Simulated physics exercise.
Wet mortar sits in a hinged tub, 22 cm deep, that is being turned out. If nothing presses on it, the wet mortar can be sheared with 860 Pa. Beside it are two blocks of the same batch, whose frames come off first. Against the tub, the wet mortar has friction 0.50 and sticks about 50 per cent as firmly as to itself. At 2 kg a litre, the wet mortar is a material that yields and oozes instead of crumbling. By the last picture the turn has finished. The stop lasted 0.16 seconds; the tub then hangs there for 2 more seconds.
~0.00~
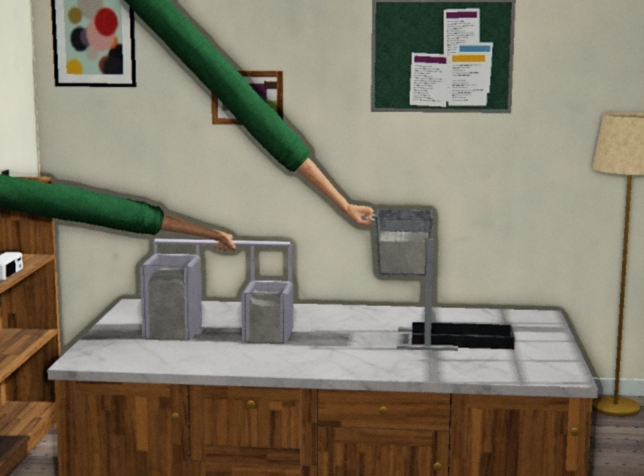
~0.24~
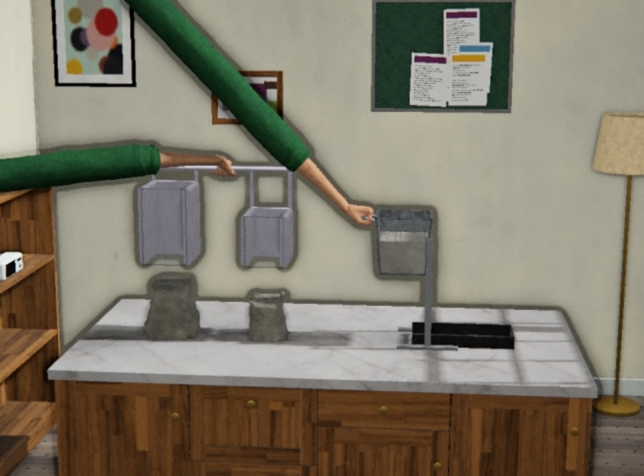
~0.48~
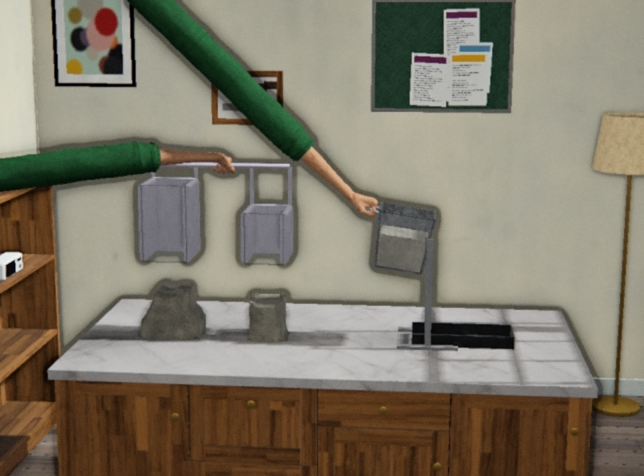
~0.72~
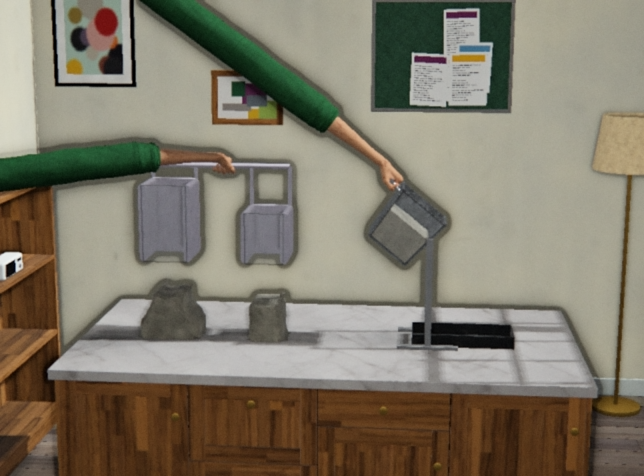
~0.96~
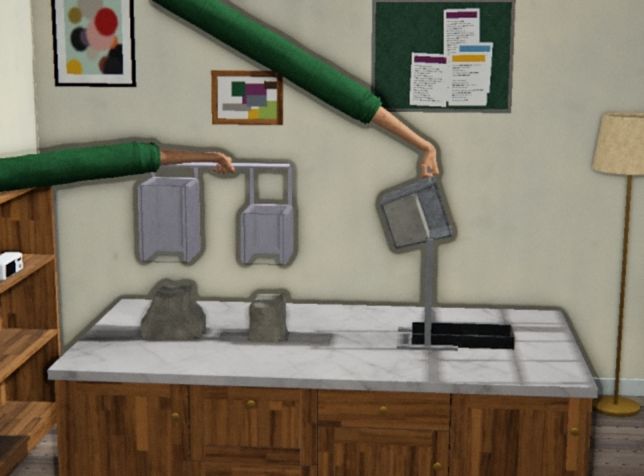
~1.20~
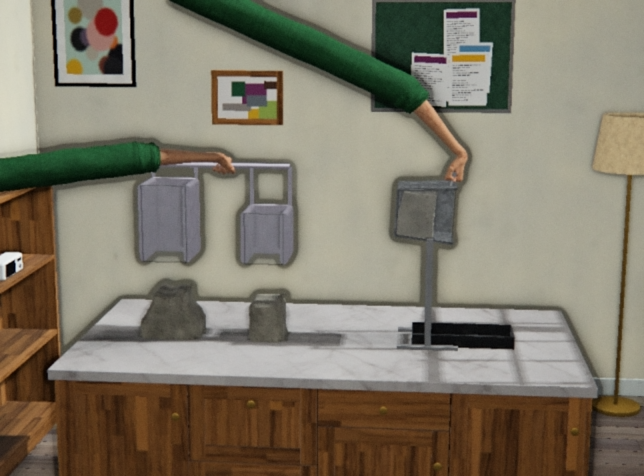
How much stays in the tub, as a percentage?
100 %.
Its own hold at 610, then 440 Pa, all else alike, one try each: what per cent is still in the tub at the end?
80 %, then 75 %.
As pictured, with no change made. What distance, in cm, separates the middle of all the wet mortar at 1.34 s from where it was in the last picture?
I'd estimate roughly 2 centimetres.
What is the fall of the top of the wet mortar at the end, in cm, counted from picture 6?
Roughly 3 cm.
After 1.34 s, the tub is at 93 degrees and holds 100 %.
After 1.51 s, the tub is at 93 degrees and holds 100 %.
After 1.68 s, the tub is at 93 degrees and holds 100 %.
After 1.85 s, the tub is at 93 degrees and holds 100 %.
After 3.20 s, the tub is at 93 degrees and holds 100 %.
